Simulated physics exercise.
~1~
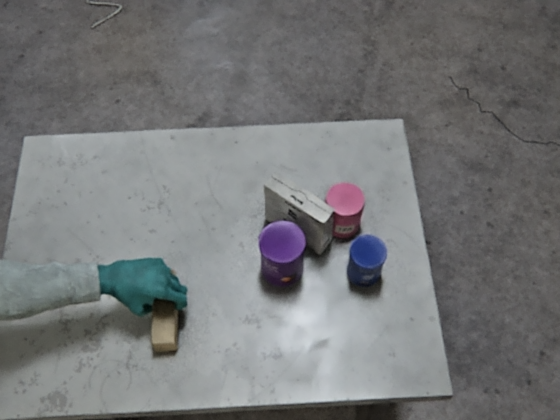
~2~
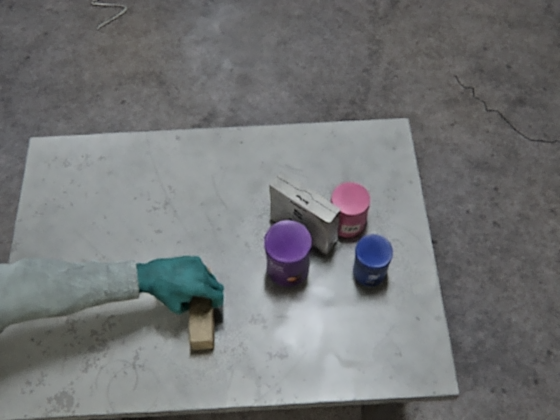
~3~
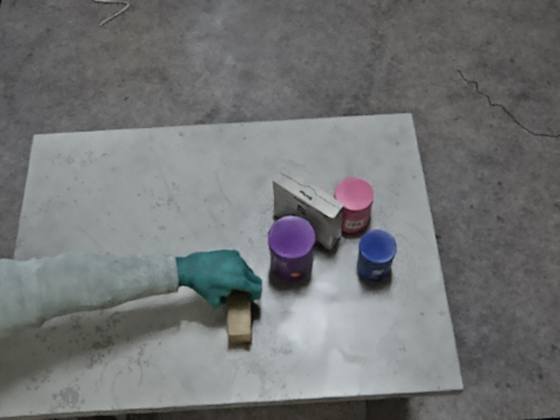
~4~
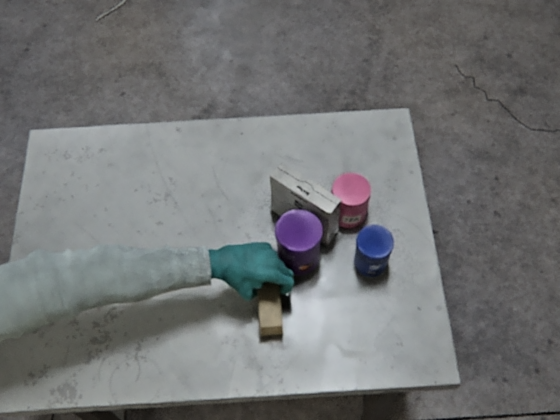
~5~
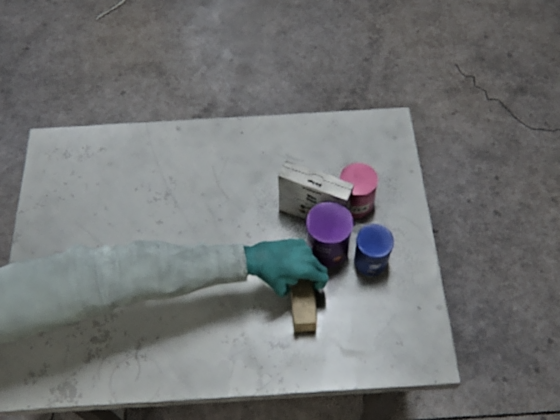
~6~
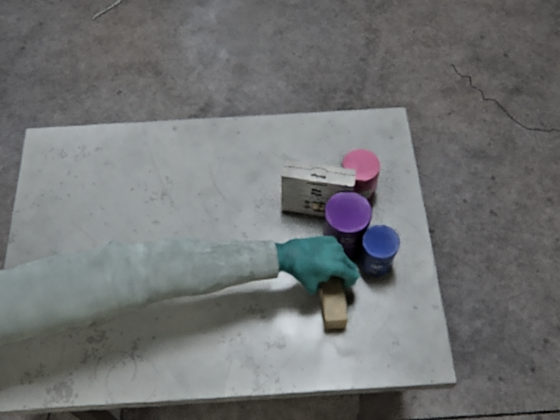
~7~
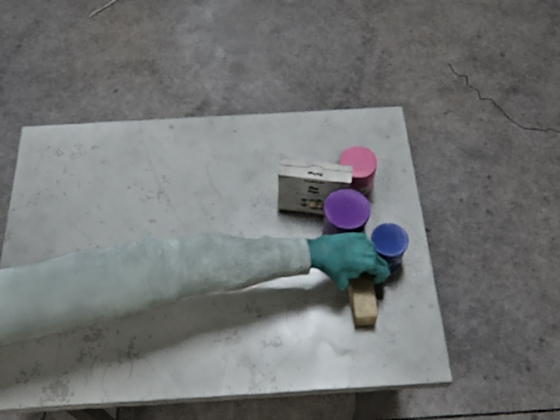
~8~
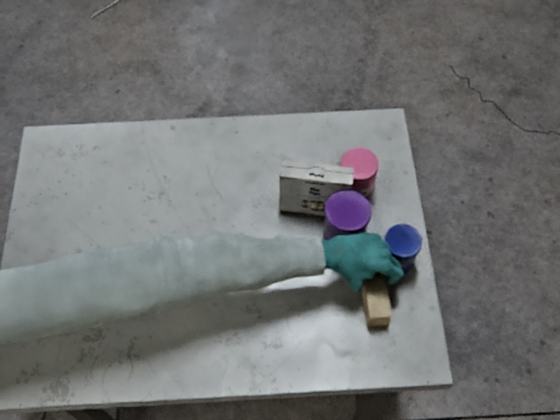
To begin with, a purple tin, a blue tin, a pink jar and a white packet stand clustered near the right end of a pale tabletop, while a green-gloved hand holds a small wooden block to their left. The hand slides the block steadily right until the purple tin starts to shift. The purple tin moves right and slightly away, and the white packet turns as it and the pink jar are displaced too. The hand then passes the purple tin and nudges the blue tin toward the right edge. Finally, all four items remain upright on the table.
